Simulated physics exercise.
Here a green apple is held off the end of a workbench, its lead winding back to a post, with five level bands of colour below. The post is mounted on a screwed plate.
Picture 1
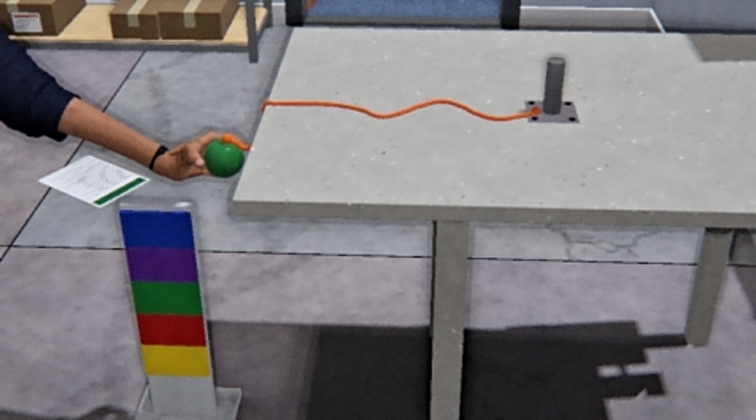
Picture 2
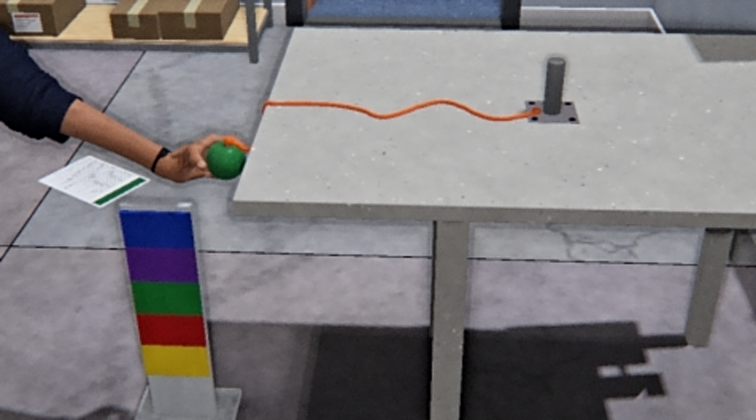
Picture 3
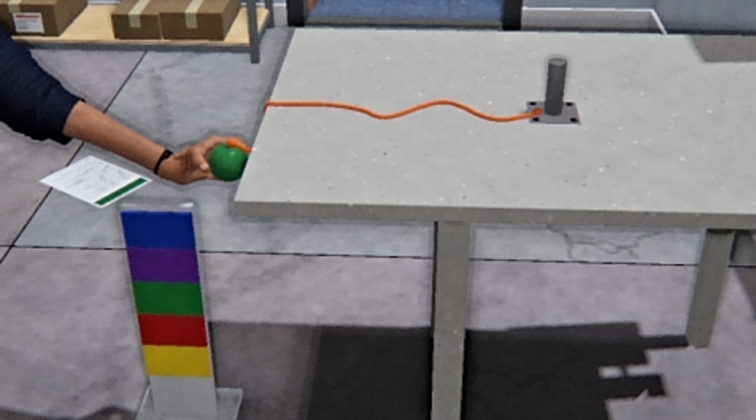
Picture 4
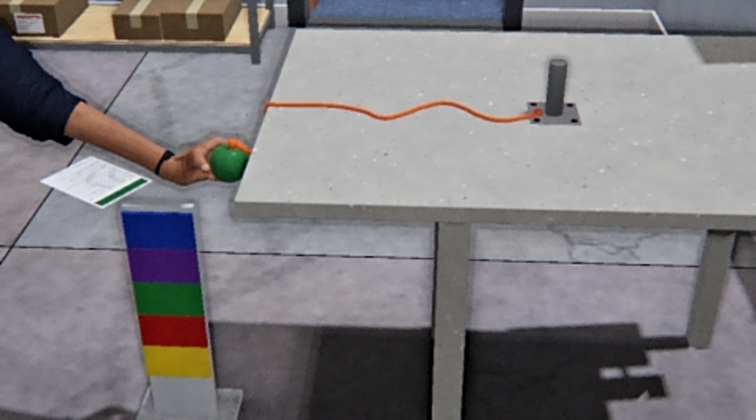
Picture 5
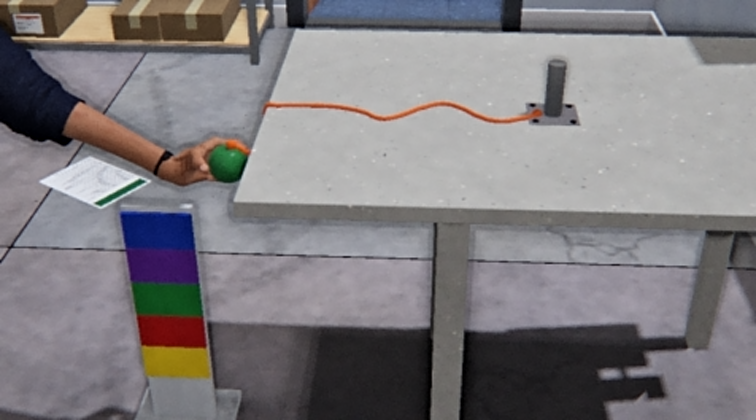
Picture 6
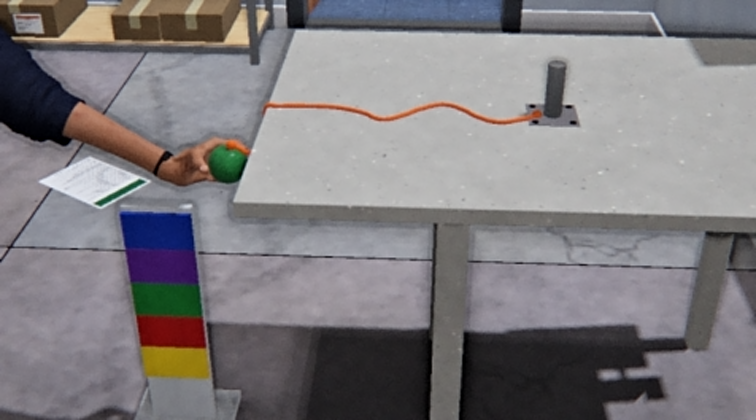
A hand holds a green apple almost still beside a workbench above five colour bands.
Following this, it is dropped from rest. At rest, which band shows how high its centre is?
The blue band shows it.
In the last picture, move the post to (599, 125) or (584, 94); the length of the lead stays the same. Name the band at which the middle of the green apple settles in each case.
Going case by case, it's above them all and then none, it hangs higher.
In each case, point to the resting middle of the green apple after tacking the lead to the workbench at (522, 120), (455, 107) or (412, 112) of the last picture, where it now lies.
Taking them in turn, I'd expect around (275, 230), (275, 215) and finally (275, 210).
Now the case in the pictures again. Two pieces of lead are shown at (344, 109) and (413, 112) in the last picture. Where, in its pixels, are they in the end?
One ends up around (305, 112), the other around (388, 113).
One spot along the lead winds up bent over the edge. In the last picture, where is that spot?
In the last picture it is at roughly (304, 106).
A little later, apple near (289, 230); level with blue.
Next, apple near (262, 234); level with blue.
When it is over, apple near (274, 235); level with blue. At blue.
